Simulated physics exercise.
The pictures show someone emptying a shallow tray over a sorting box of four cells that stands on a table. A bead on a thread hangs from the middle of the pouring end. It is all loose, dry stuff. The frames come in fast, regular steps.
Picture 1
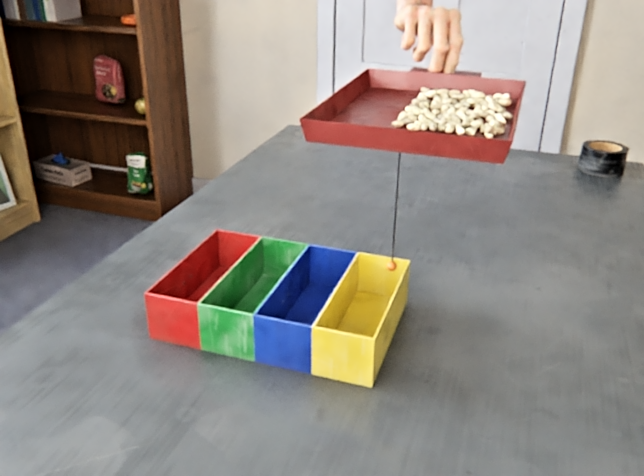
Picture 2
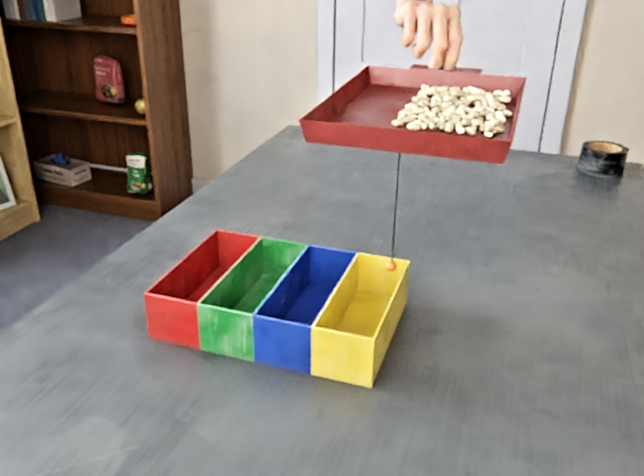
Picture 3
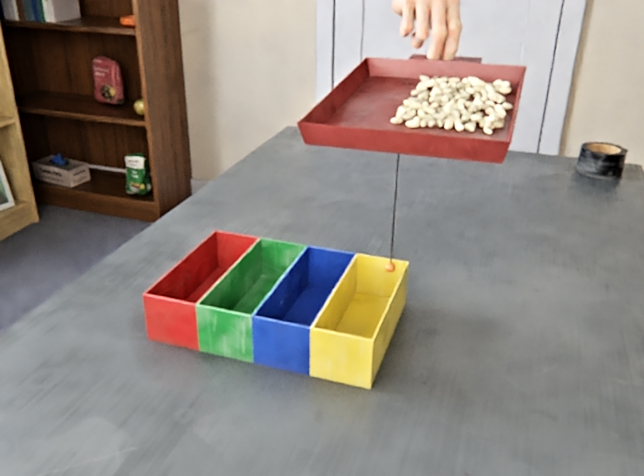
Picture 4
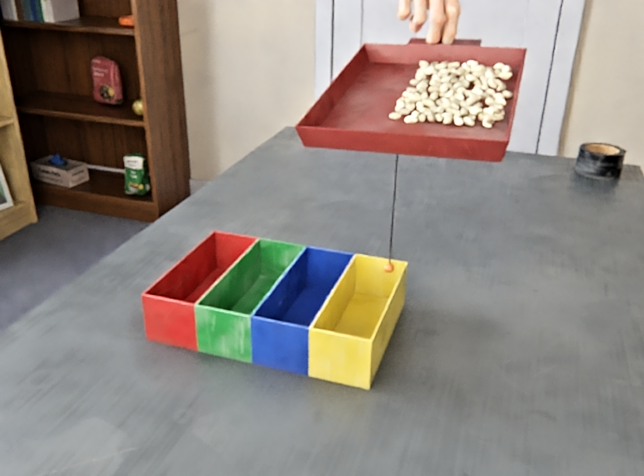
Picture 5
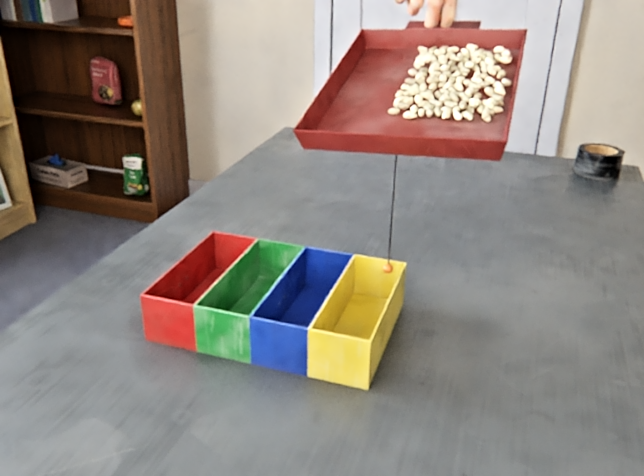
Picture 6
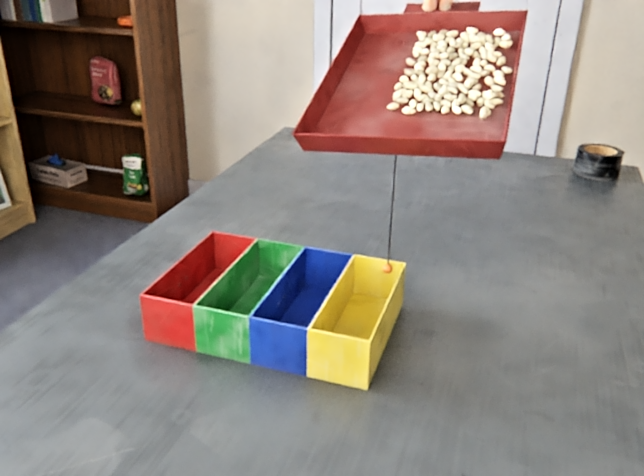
A hand at the top grips the far edge of a shallow red tray above a grey table, seen from slightly above in a room with a bookshelf at left. White beans lie toward the tray's right side, over a thread and a box with red, green, blue and yellow cells. The hand raises the far edge, steadily tilting the tray toward the viewer, while the view stays nearly still.
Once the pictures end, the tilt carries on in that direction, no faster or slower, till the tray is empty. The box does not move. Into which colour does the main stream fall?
Fullest: The blue cell.
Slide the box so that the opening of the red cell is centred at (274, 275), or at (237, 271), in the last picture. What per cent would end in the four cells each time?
Roughly 100 per cent, and 100 per cent.
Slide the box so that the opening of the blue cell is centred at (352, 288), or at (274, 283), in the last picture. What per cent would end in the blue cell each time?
In turn 30 and 30 in a hundred.
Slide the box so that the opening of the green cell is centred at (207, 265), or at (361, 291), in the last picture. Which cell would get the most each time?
At the first place the yellow one, at the second the red cell.
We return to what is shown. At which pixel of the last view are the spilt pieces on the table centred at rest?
At about (407, 403).
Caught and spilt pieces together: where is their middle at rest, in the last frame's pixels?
Around (315, 344).
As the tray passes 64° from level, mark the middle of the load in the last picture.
Close to (371, 137).
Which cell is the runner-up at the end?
Second comes the cell in yellow.
Soon after the last picture, tray tipped steeply; nearly all on the tray; a stray few falling or outside the box.
A little later, tray tipped past a quarter turn; about two thirds on the tray; about a quarter in the blue cell; a small part in the yellow cell; a stray few in the green cell; a small part falling or outside the box.
Later still, tray tipped past a quarter turn; about half in the blue cell; about a quarter in the yellow cell; a small part in the green cell; about a quarter falling or outside the box.
At rest, tray tipped past a quarter turn; about half in the blue cell; about a quarter in the yellow cell; a small part in the green cell; none in the red cell; about a quarter outside the box.
